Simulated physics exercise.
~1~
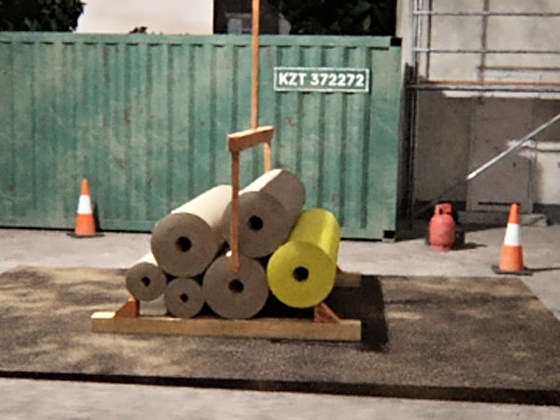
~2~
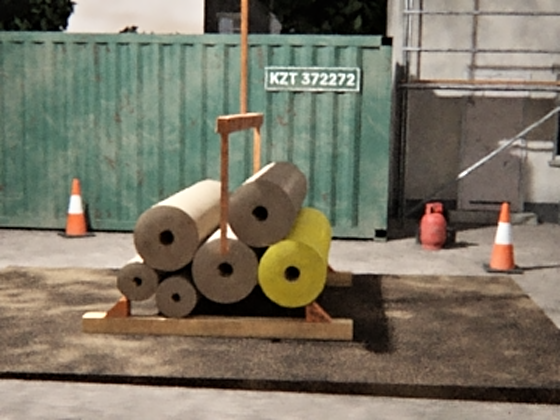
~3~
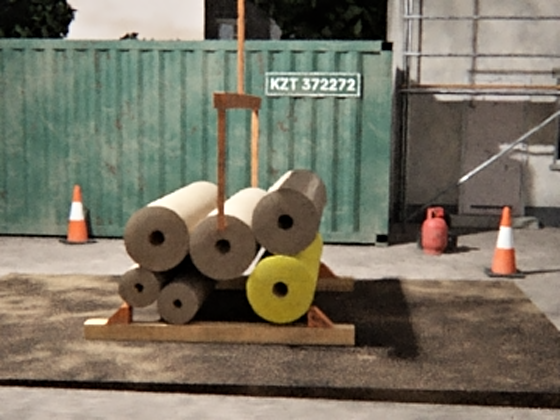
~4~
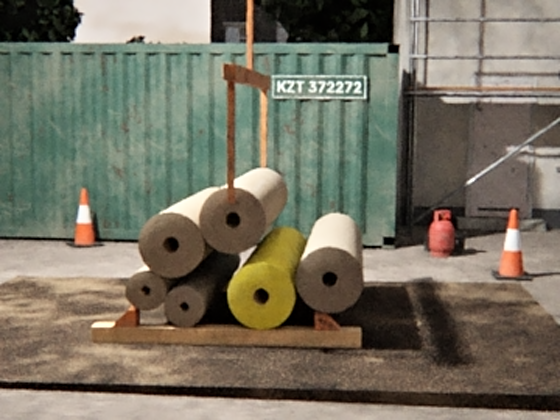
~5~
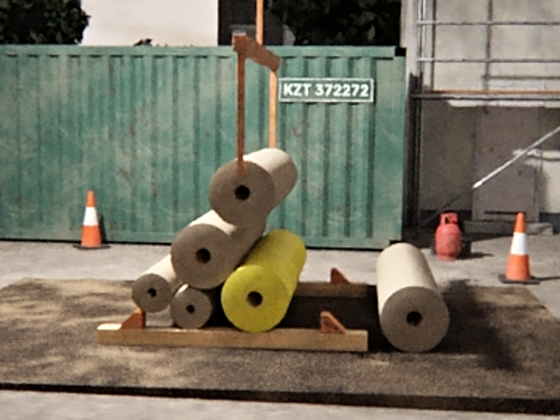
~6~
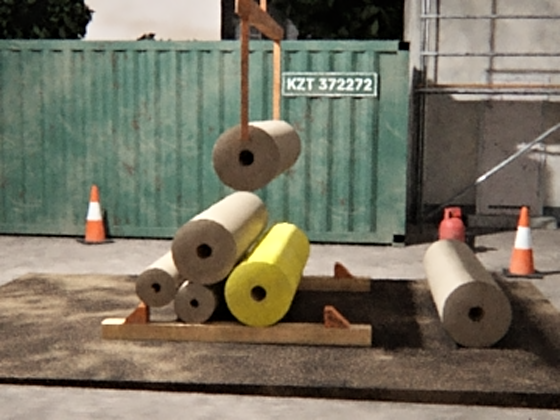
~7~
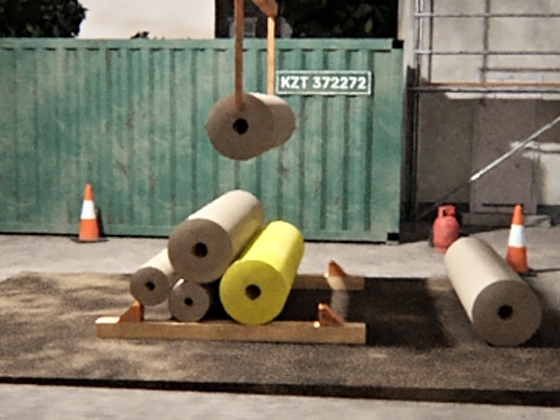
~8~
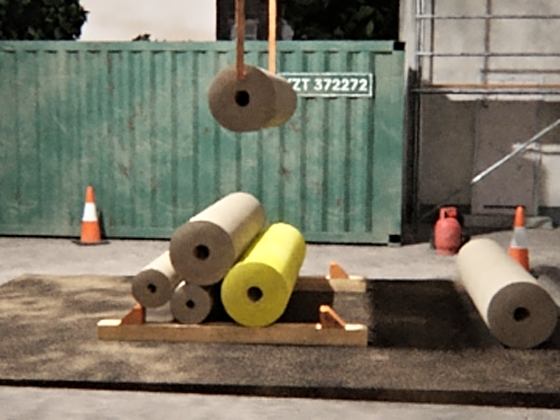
At the start, a stack of six rolls, one of them yellow, sits on timber bearers in front of a green container, with a lower middle roll hooked to an orange lifting beam. The beam rises and draws that roll up between the two upper ones, nudging the right-hand one over onto the yellow roll. The yellow roll slips left and down into the gap, while the displaced roll drops to its right and rolls off the bearers. Finally, the hooked roll hangs high above the remaining four, and the stray lies near the right-hand cone.
